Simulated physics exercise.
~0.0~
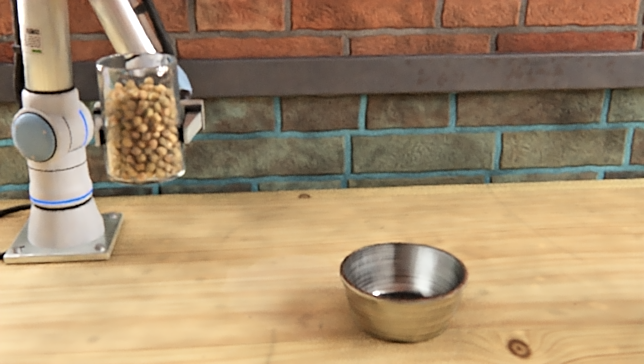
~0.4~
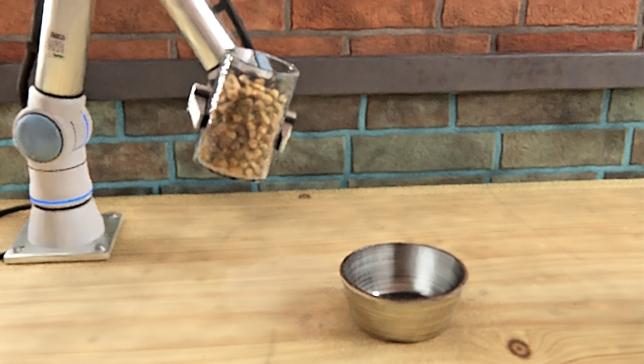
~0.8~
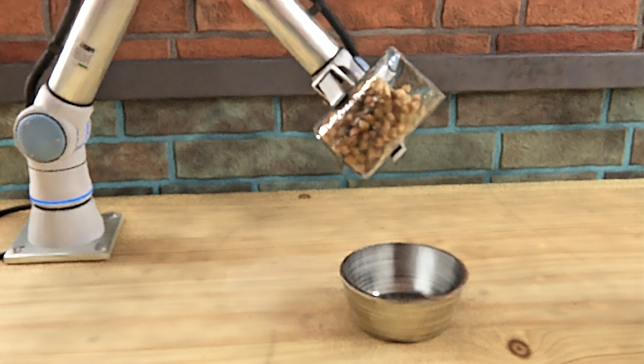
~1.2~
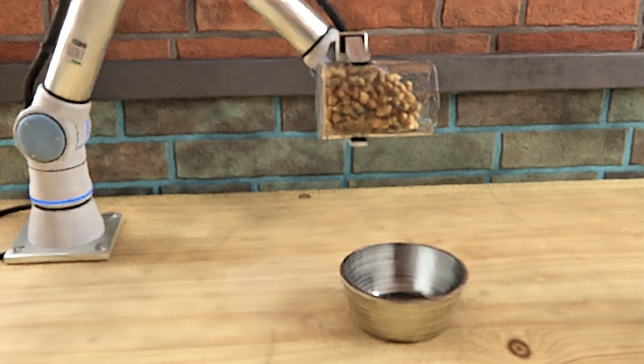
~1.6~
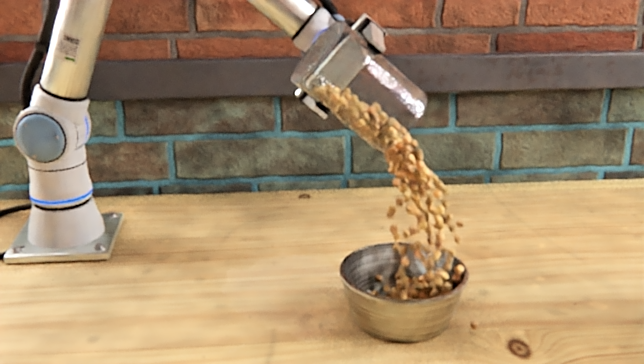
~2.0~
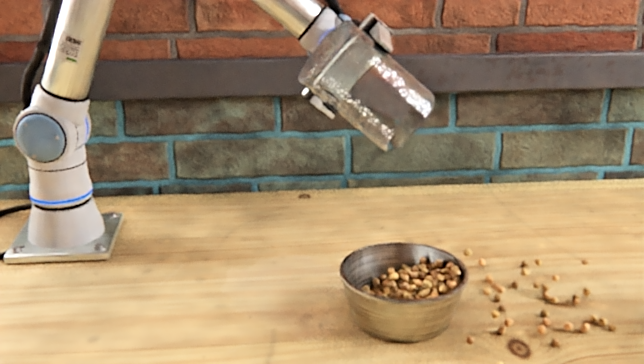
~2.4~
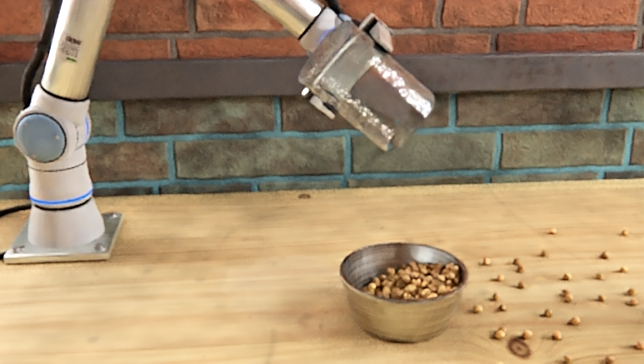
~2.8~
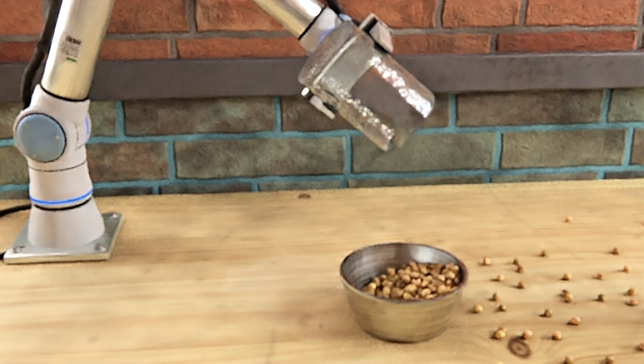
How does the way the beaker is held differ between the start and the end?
At the start the arm holds the beaker upright, and at the end the beaker is tipped upside down.
